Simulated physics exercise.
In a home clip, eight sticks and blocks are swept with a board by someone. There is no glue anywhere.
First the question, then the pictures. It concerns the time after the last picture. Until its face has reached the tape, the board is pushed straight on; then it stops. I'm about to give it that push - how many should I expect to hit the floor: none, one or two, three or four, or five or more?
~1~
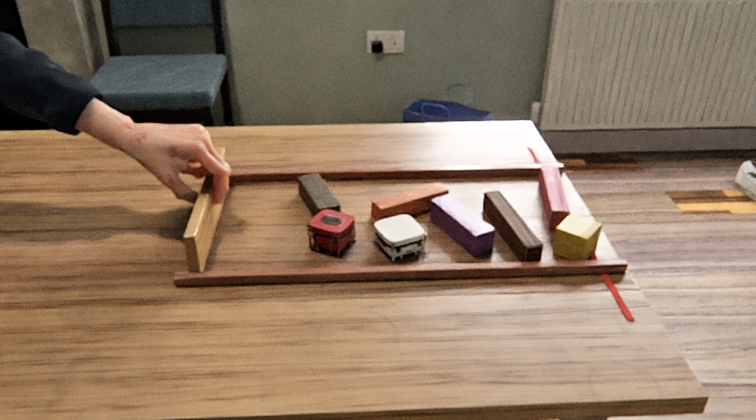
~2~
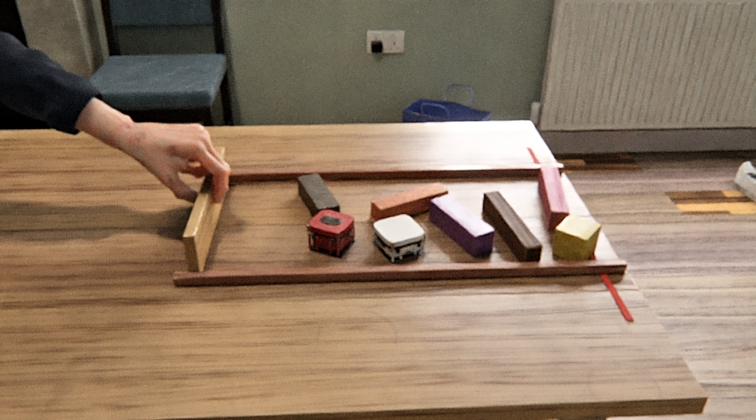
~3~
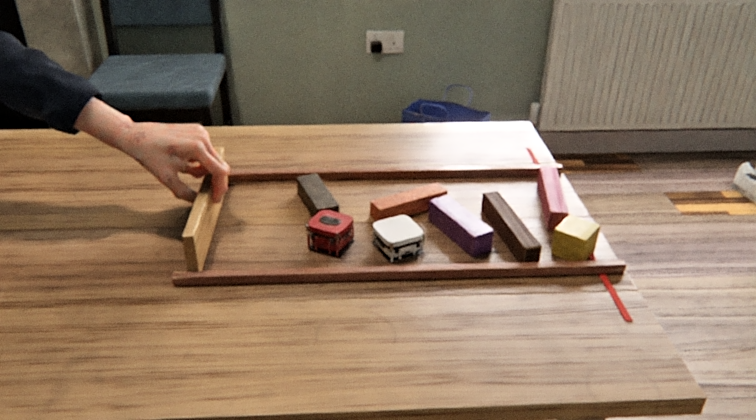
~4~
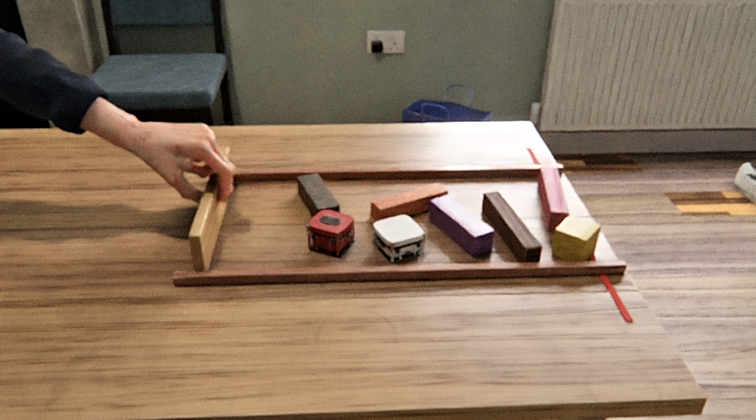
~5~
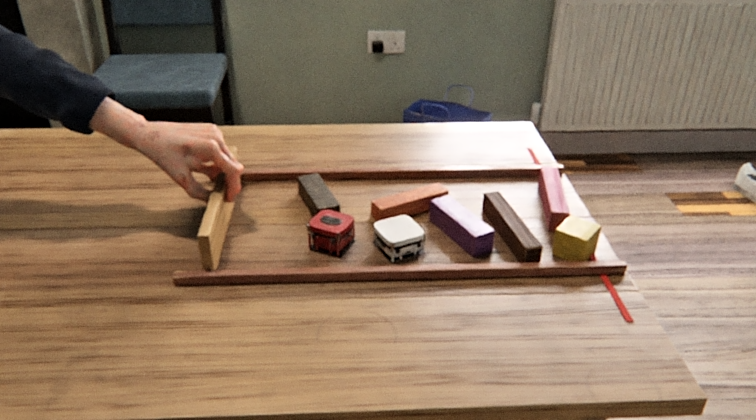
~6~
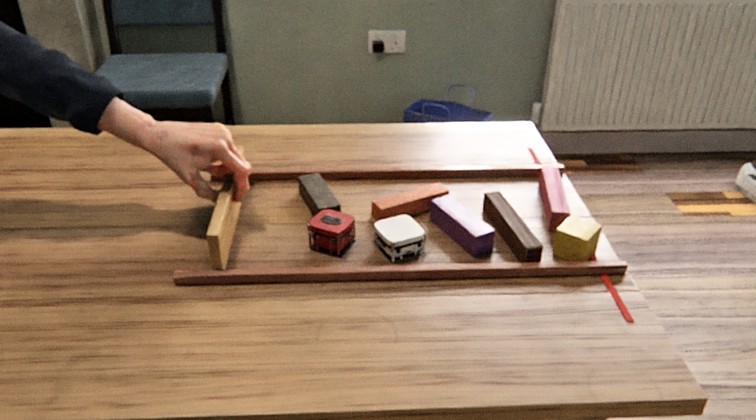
Expect five or more.
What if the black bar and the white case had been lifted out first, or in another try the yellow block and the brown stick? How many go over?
The first removal gives 4, the second gives 3.
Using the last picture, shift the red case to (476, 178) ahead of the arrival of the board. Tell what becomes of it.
Lab note: Started there, it ends up below.
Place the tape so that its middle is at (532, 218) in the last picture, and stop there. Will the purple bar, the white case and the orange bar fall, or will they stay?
Observed: Purple bar toppled; white case not toppled; orange bar not toppled.
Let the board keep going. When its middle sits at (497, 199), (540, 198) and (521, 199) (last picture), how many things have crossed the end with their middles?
2, 4 and 4.
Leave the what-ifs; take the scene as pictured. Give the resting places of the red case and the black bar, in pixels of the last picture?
Red case: About (600, 223); black bar: About (573, 195).
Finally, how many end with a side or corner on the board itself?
The count in contact is 2.
A little later, none off yet; pink bar at rest near (554, 197); yellow block at rest near (577, 240); brown stick at rest near (511, 226).
Next, none off yet; pink bar shifted a little near (571, 197); yellow block shifted about its own width near (619, 238); brown stick shifted about its own width near (576, 226).
When it is over, the number that fall off is five or more; down, white case, orange bar, purple bar, brown stick, yellow block and pink bar.
